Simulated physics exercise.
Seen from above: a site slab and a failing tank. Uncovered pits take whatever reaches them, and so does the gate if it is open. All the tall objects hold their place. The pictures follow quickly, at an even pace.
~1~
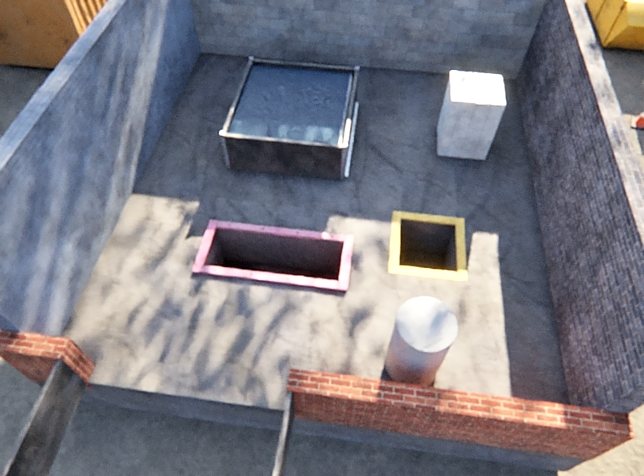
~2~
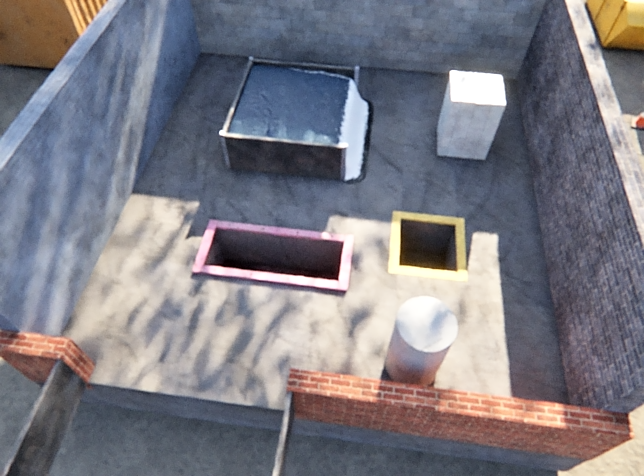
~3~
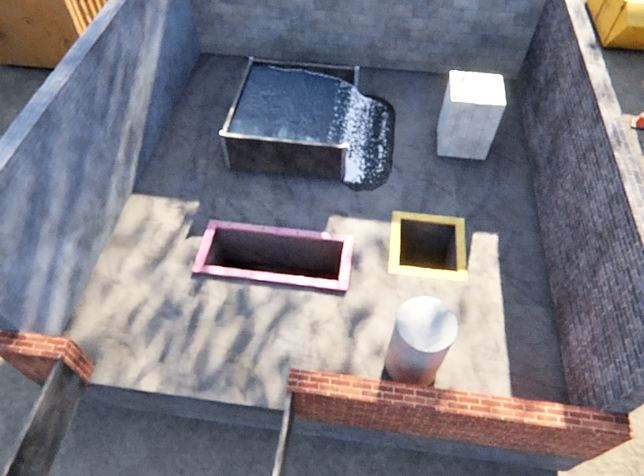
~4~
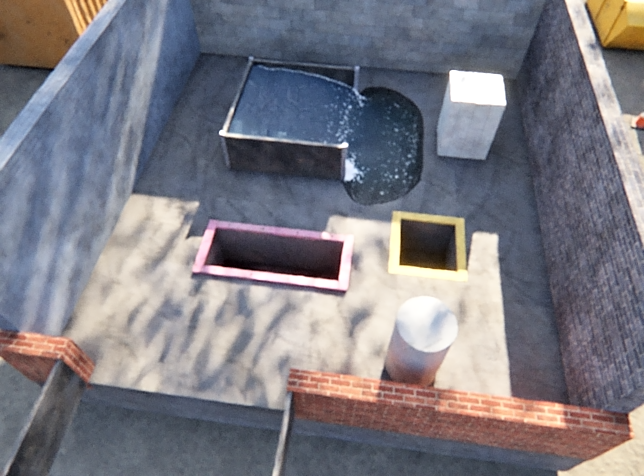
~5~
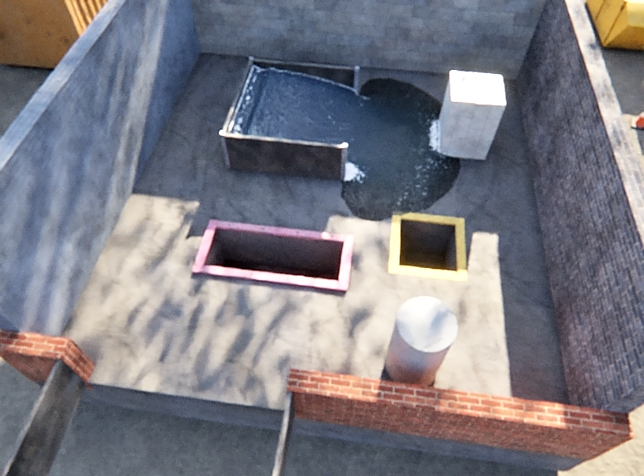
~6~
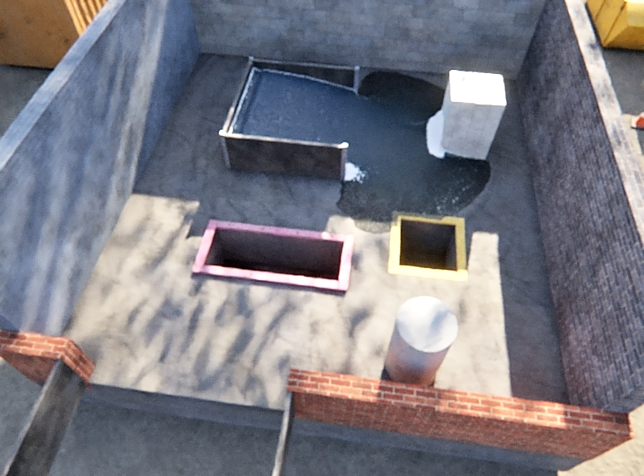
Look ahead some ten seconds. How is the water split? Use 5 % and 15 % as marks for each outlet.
One by one: The gate takes less than 5 %; the pink pit takes less than 5 %; the yellow pit takes more than 15 %.
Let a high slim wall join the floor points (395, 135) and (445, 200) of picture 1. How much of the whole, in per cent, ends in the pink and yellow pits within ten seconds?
Parts in a hundred: Pink 0, yellow 35.
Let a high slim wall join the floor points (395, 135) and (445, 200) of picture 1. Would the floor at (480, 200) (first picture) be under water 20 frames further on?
Verdict: Wet.
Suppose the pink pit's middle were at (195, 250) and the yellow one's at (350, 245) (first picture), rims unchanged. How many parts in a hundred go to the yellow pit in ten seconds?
In per cent: Yellow 14.
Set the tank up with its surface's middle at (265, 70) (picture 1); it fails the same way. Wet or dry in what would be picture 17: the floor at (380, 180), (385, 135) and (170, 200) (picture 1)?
As listed: Under water, awash, clear.
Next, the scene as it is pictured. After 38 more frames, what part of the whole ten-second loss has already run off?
Near 60 in a hundred.
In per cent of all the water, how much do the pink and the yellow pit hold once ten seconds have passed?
Near 2 and 30 in a hundred.
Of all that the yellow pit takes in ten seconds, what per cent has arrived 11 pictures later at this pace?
Some 10 per cent.
A moment on, water covers 30 % of the floor; the gate 0 %, the pink pit 0 %, the yellow pit 1 %.
Next, water covers 35 % of the floor; the gate 0 %, the pink pit 0 %, the yellow pit 4 %.
Then, water covers 45 % of the floor; the gate 0 %, the pink pit 0 %, the yellow pit 9 %.
Later, water covers 70 % of the floor; the gate 0 %, the pink pit 0 %, the yellow pit 19 %.
In the end, water covers 95 % of the floor; the gate 1 %, the pink pit 1 %, the yellow pit 30 %.
